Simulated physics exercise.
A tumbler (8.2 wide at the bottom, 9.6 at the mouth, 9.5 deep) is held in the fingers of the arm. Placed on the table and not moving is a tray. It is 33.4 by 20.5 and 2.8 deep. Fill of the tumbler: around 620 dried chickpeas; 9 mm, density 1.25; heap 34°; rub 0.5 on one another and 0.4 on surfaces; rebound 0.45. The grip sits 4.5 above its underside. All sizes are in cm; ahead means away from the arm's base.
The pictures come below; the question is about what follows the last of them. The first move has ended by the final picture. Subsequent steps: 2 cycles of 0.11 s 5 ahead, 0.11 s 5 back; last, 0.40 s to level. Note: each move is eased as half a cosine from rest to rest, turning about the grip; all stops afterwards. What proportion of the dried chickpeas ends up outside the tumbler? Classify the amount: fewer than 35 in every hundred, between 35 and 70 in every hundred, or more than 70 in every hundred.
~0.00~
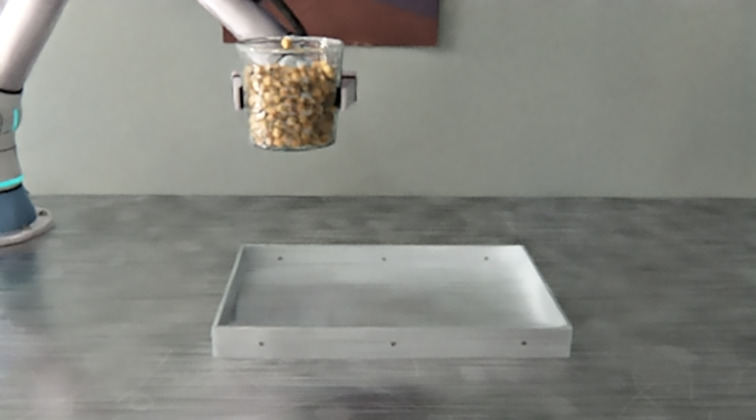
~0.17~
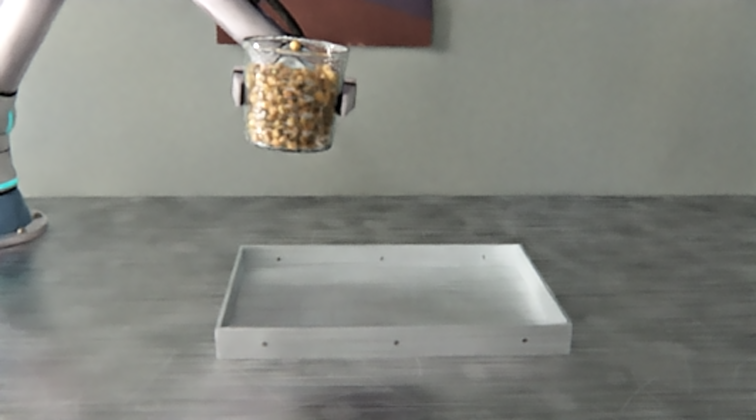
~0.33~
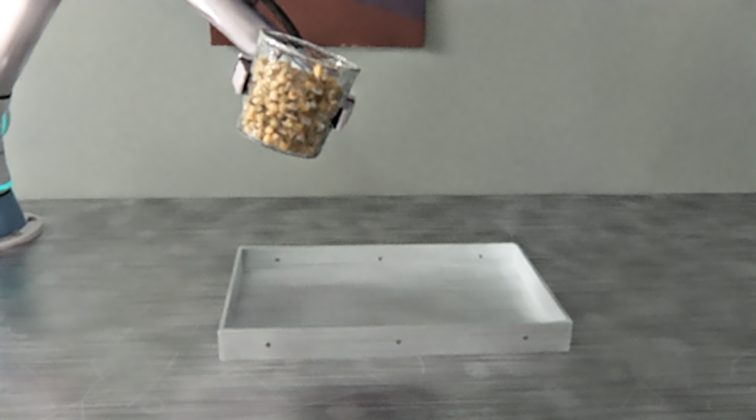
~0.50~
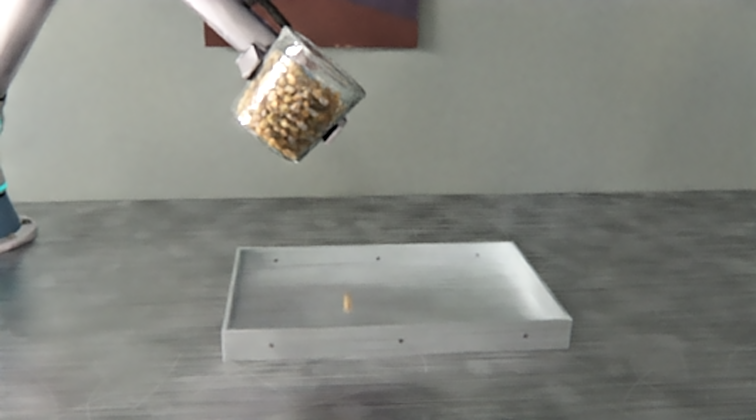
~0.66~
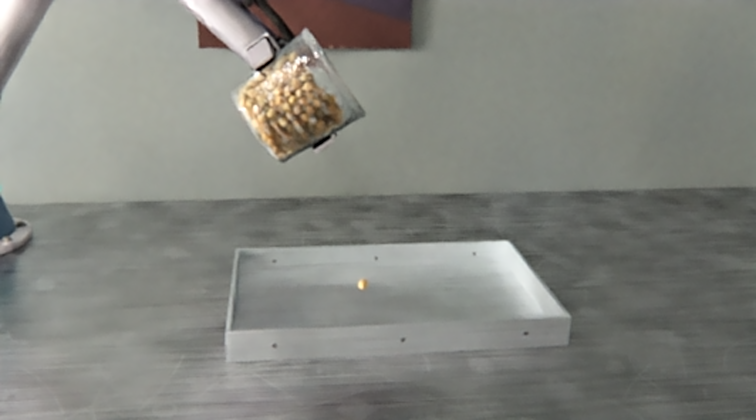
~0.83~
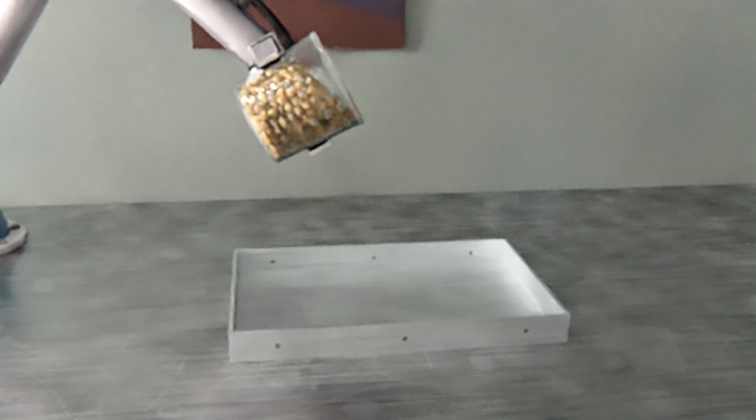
Between 35 and 70 in every hundred.
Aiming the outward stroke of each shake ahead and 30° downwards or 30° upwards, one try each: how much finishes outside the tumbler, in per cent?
First try about 25 %, second try about 65 %.
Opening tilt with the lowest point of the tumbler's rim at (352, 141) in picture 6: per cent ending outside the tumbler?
Roughly 90 percent, give or take.
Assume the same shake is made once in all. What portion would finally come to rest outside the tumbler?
Then roughly 35 percent.
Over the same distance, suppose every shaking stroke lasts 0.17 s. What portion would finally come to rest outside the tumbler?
Estimate: Near 25 per cent.
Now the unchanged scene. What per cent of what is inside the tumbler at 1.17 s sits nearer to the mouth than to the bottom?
Around 40 in a hundred.
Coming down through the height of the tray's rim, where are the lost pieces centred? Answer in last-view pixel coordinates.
I'd say somewhere around (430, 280).
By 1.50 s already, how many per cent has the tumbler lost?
My estimate is roughly 50 % gone.
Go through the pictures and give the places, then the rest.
The first frame shows tumbler middle at (292, 94), level; upper third of the load around (289, 77), from x 250 to 335, top at y 45; 618 in the tumbler.
The second frame shows tumbler middle at (293, 96), tilted 6° forward; upper third of the load around (290, 79), from x 250 to 335, top at y 45.
The third frame shows tumbler middle at (294, 97), tilted 21° forward; upper third of the load around (288, 82), from x 245 to 340, top at y 60; 617 in the tumbler, 1 in flight or on a rim.
The fourth frame shows tumbler middle at (295, 99), tilted 40° forward; upper third of the load around (289, 82), from x 245 to 350, top at y 55; 617 in the tumbler, 1 in the tray.
The fifth frame shows tumbler middle at (296, 101), tilted 55° forward; upper third of the load around (292, 84), from x 245 to 365, top at y 55; 617 in the tumbler, 1 in the tray.
The sixth frame shows tumbler middle at (296, 102), tilted 61° forward; upper third of the load around (289, 87), from x 245 to 375, top at y 60; 617 in the tumbler, 1 in the tray.
After 1.17 s, tilted 61° forward, highest piece 25 above the table; 430 in the tumbler, 56 in the tray, 132 in flight or on a rim.
After 1.50 s, tilted 23° forward, highest piece 26 above the table; 317 in the tumbler, 284 in the tray, 13 on the table or floor, 4 in flight or on a rim.
After 1.87 s, level, highest piece 25 above the table; 317 in the tumbler, 288 in the tray, 13 on the table or floor.
After 2.92 s, level, highest piece 25 above the table; 317 in the tumbler, 288 in the tray, 13 on the table or floor.
At rest, 317 in the tumbler, 288 in the tray, 13 on the table or floor. That is 49 % outside the tumbler.
